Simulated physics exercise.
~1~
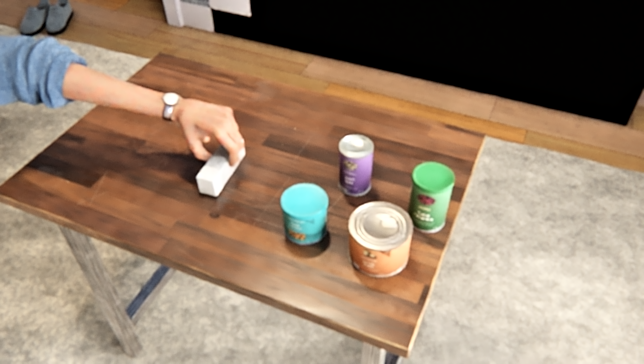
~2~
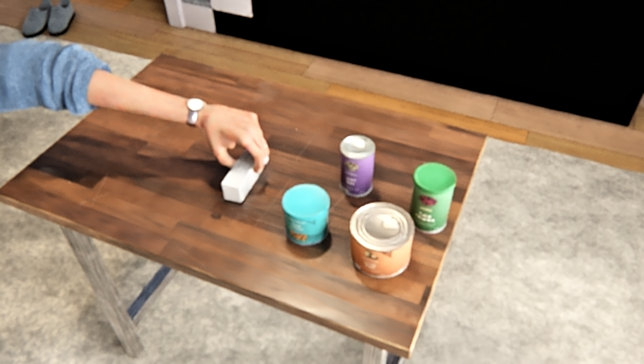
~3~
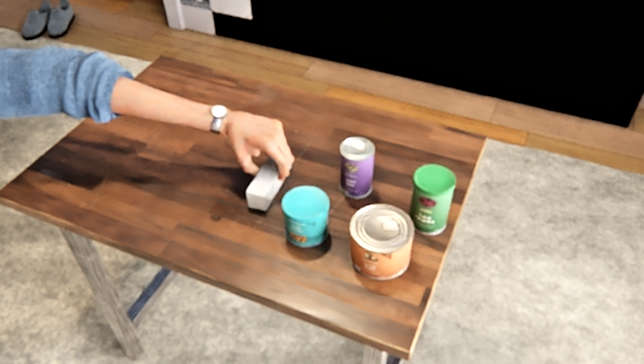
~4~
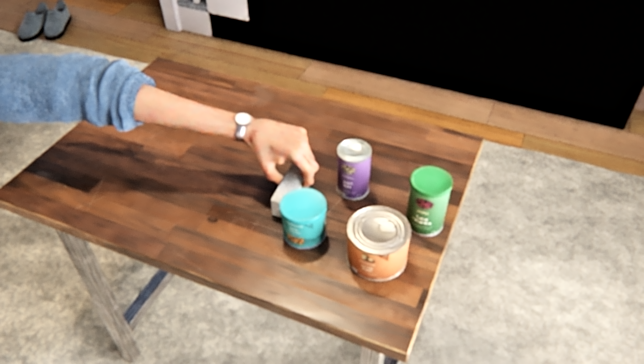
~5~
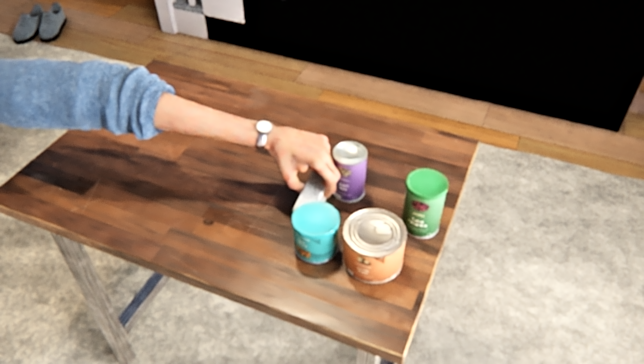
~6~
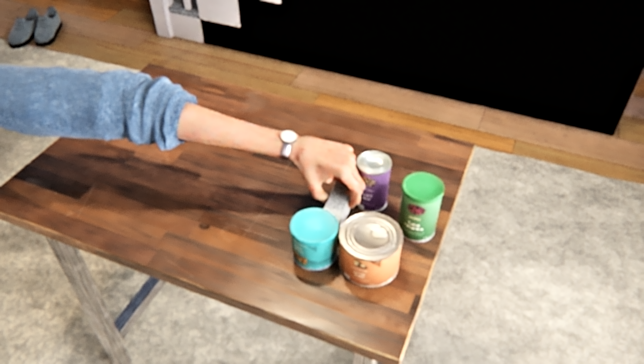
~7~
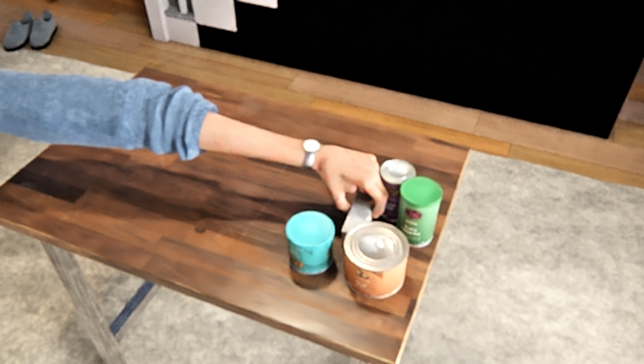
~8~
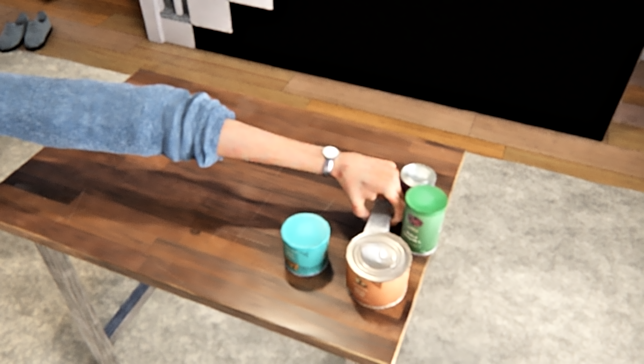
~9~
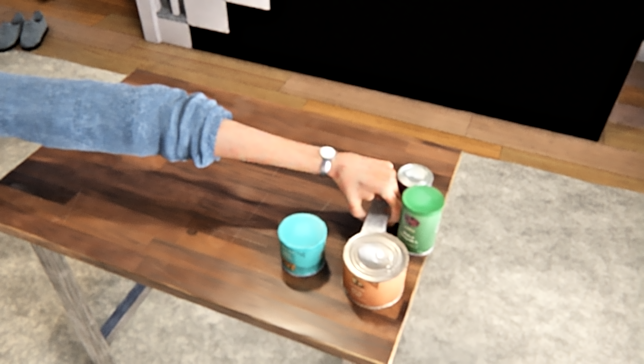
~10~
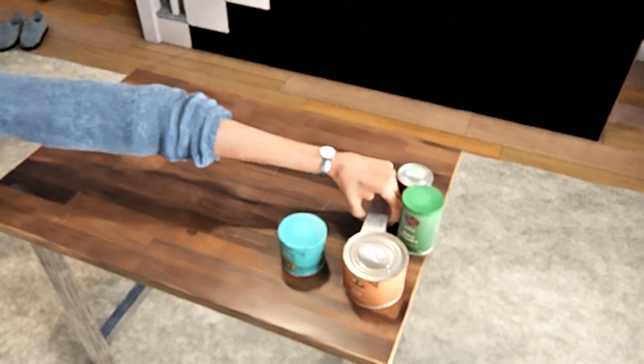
On a wooden table, a hand slides a block rightward, shifting tins that stay upright.
